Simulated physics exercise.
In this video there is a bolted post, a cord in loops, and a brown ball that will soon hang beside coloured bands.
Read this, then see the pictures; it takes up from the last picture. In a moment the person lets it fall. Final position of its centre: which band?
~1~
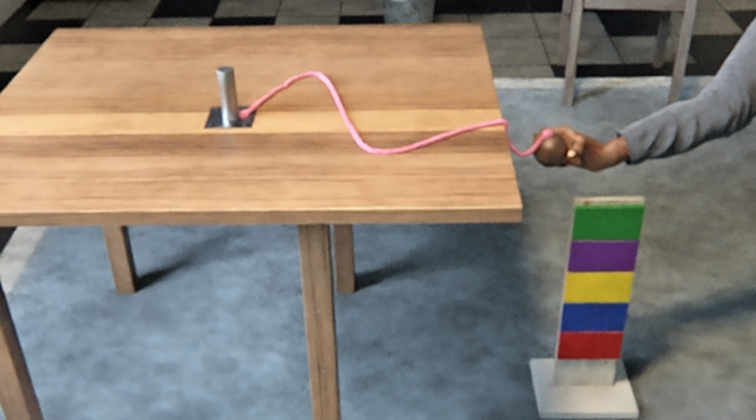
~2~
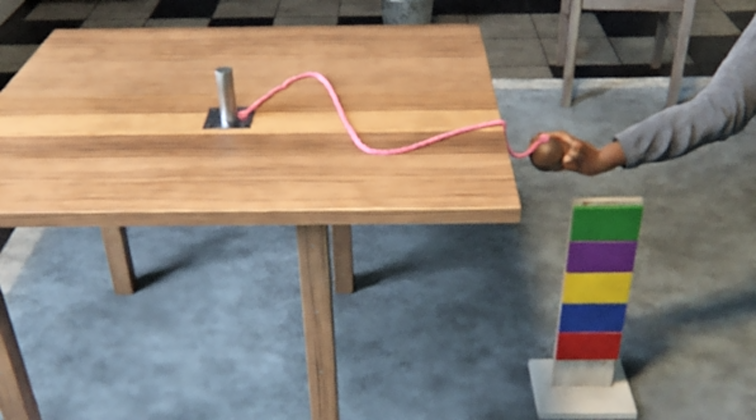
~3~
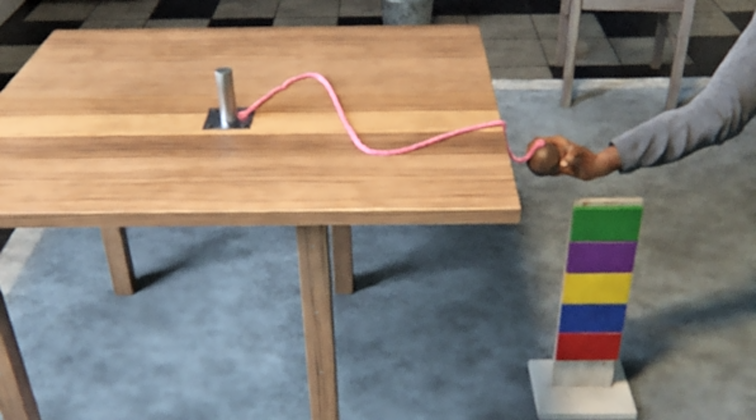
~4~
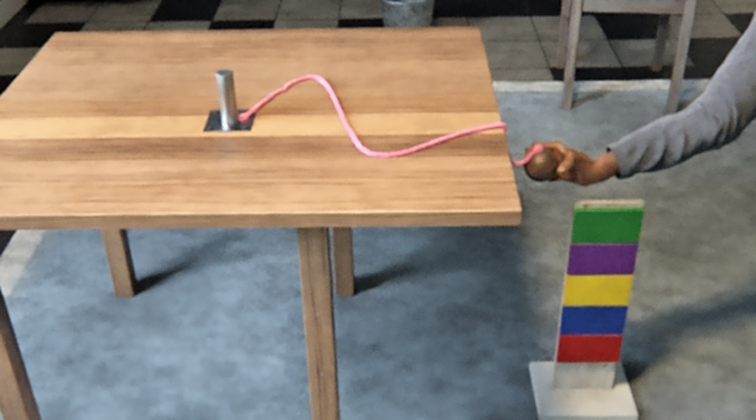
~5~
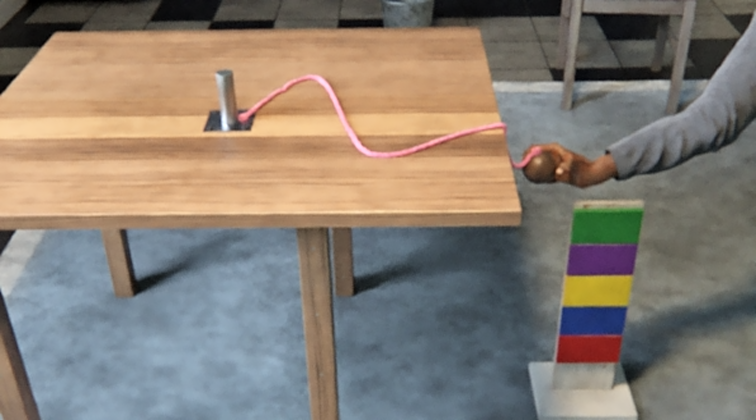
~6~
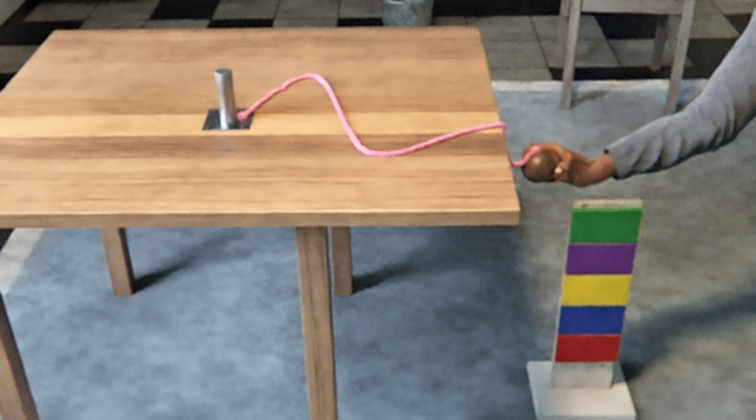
Band: Red.
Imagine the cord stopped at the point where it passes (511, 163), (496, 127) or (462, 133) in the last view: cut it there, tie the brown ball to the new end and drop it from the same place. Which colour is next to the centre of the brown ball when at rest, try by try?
The bands would be blue, yellow and purple, in that order.
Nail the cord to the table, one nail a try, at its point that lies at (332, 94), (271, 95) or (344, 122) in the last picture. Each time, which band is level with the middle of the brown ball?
Lab note: Try 1 yellow; try 2 blue; try 3 purple.
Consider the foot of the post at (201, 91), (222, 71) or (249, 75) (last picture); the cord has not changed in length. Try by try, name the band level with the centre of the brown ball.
Taking them in turn: Blue; blue; red.
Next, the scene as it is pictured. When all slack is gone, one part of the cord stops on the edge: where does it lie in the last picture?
Approximately at (347, 128) in the final frame.
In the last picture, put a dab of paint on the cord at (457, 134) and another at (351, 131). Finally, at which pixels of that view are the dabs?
They finish at (485, 233) and (498, 115) respectively.
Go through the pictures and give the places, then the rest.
Brown ball (550, 150); green (608, 224); purple (603, 257); yellow (599, 288); blue (594, 318); red (590, 347), in the first frame.
Brown ball (546, 155); cord through (269, 96) (324, 80) (345, 121) (394, 153) (482, 126), in the second frame.
Brown ball (543, 160), in the third frame.
Brown ball (541, 165); cord through (269, 99) (324, 83) (345, 123) (394, 155) (482, 129), in the fourth frame.
Brown ball (539, 167), in the fifth frame.
Brown ball (538, 166); cord through (268, 98) (323, 82) (344, 122) (393, 154) (481, 128), in the sixth frame.
Soon after, ball near (518, 309); level with blue.
After that, ball near (467, 326); level with red.
And then, ball near (489, 340); level with red.
In the end, ball near (481, 337); level with red. The red one.
